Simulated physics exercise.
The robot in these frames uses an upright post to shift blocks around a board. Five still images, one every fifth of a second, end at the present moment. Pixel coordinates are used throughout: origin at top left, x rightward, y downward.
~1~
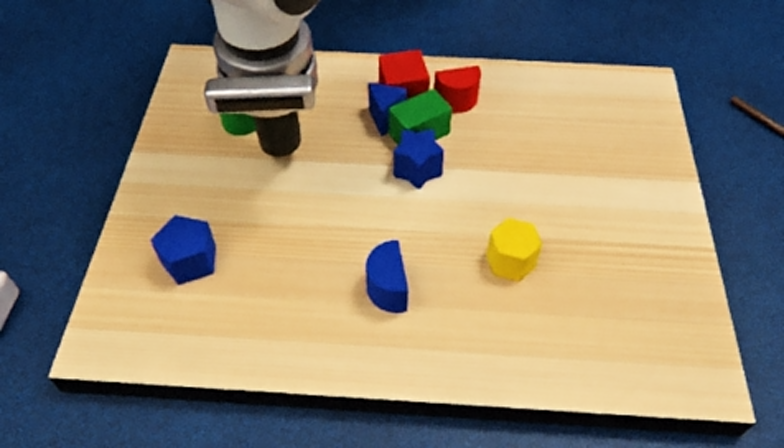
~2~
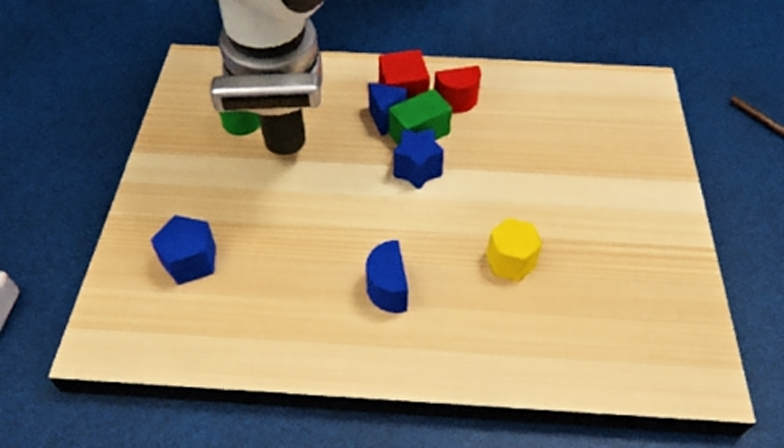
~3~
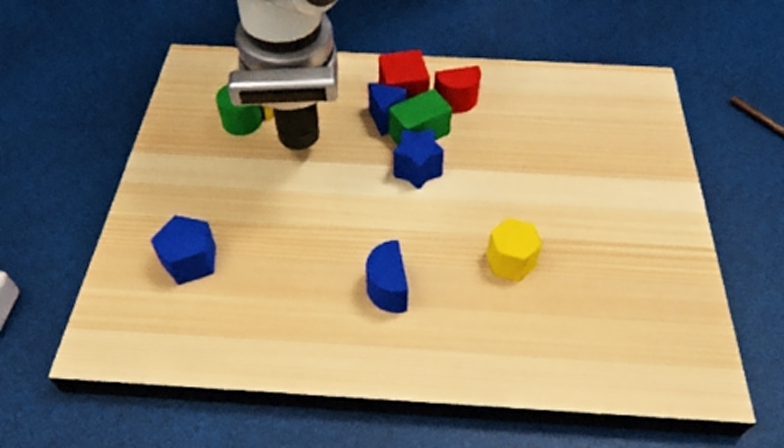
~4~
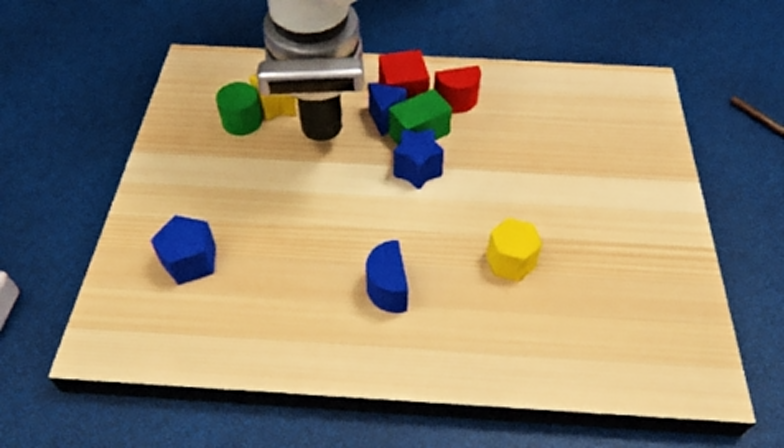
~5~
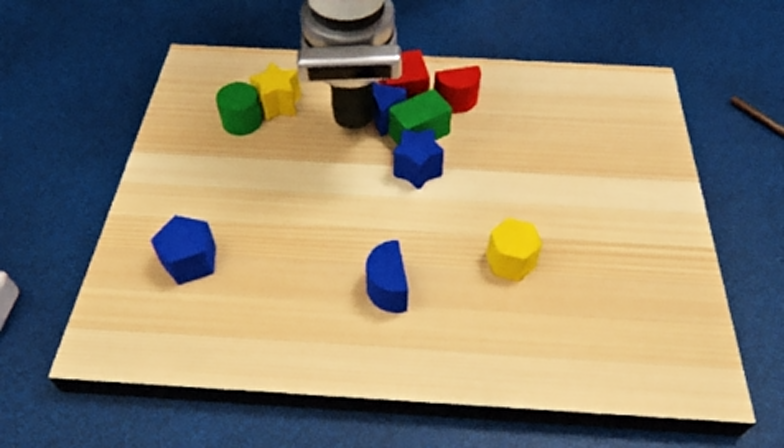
The clip shows a robot's dark upright post moving right across the upper part of a wooden board, uncovering a yellow star beside a green cylinder and nearing a cluster of red, blue and green blocks, while all the blocks stay still.
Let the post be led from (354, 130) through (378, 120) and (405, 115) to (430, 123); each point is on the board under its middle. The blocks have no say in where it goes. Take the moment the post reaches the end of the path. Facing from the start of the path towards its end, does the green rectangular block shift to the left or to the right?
Off to the right side.
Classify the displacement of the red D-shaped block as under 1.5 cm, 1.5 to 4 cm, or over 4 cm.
Between 1.5 and 4 cm.
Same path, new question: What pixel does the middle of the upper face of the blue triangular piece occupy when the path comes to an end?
The answer is (443, 76).
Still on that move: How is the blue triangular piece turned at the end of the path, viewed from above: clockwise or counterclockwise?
Spin direction: Counter-clockwise.
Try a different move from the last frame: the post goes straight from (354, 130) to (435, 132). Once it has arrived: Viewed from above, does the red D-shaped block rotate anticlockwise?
No, that is not how it ends up.
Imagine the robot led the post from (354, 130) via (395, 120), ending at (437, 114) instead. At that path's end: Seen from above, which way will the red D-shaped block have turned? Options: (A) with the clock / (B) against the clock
My answer is option A.
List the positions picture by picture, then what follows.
Lower end of the post (281, 142), tops of blocks, blue triangular piece (386, 94), red square piece (404, 66), green rectangular block (421, 108), red D-shaped block (460, 76), in the first picture.
Post (285, 141), blocks as before, in the second picture.
Post (299, 136), blocks as before, in the third picture.
Post (322, 127), blocks as before, in the fourth picture.
Post (353, 116), blue triangular piece (386, 94), red square piece (404, 66), green rectangular block (421, 108), red D-shaped block (460, 76), in the fifth picture.
What follows on the original path. Halfway along, post (391, 101); blue triangular piece (421, 81); red square piece (412, 55); green rectangular block (427, 110); red D-shaped block (463, 75).
At the end, post (431, 108); blue triangular piece (443, 76), turned 50° anticlockwise; red square piece (412, 54); green rectangular block (452, 124), turned 30° clockwise; red D-shaped block (474, 69), turned 35° clockwise.
